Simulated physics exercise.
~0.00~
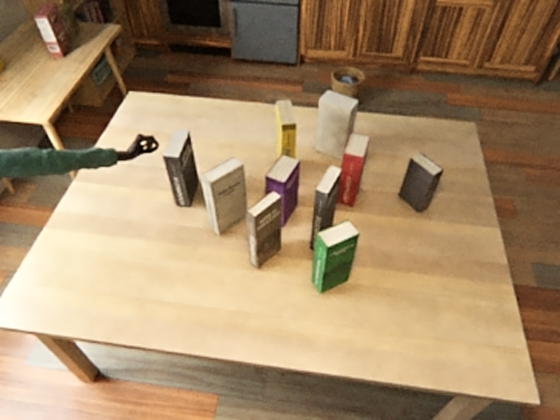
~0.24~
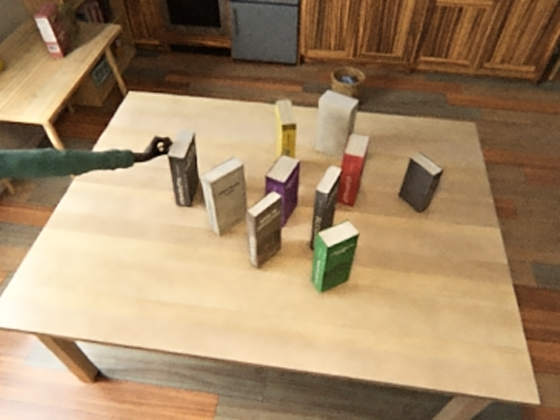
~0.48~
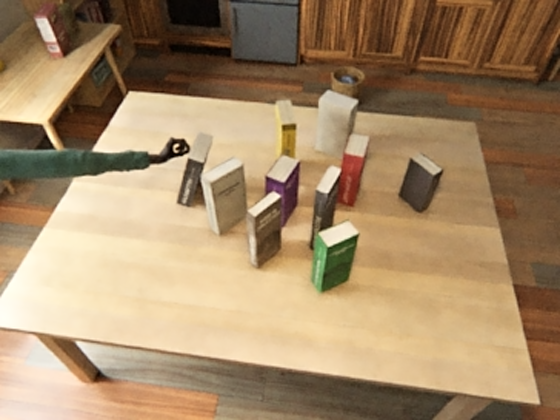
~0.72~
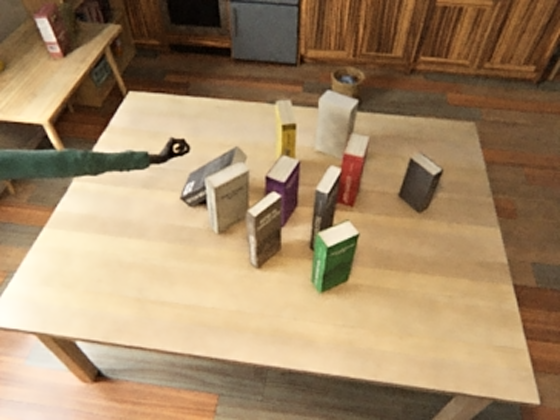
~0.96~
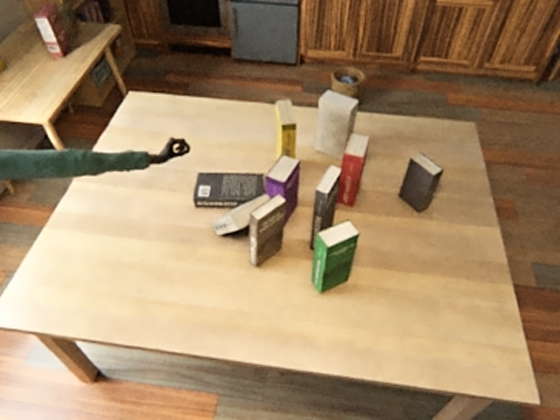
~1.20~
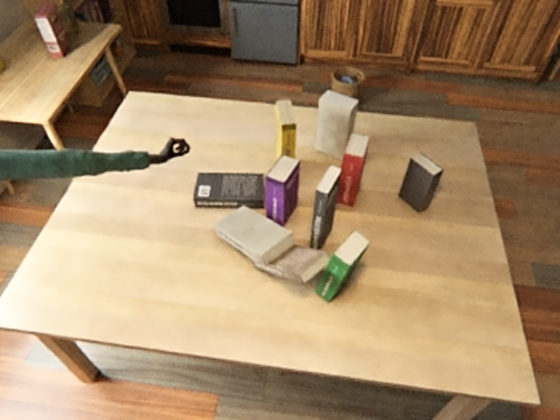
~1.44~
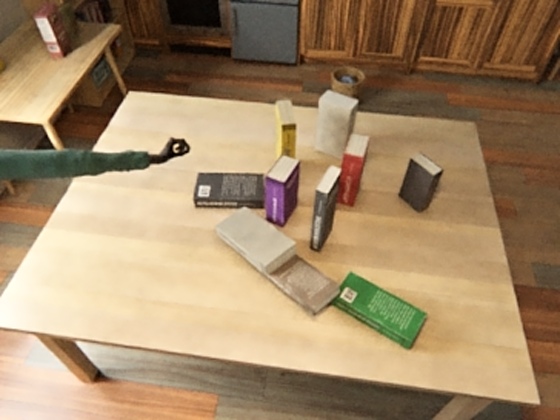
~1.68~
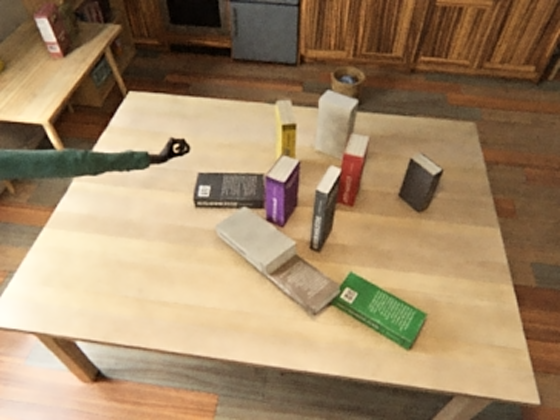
A dark mechanical hand in a green sleeve tipped over the black book at the left of a wooden table, and it toppled a pale book, then a brownish one, then the green one, leaving those four lying flat and six others standing.
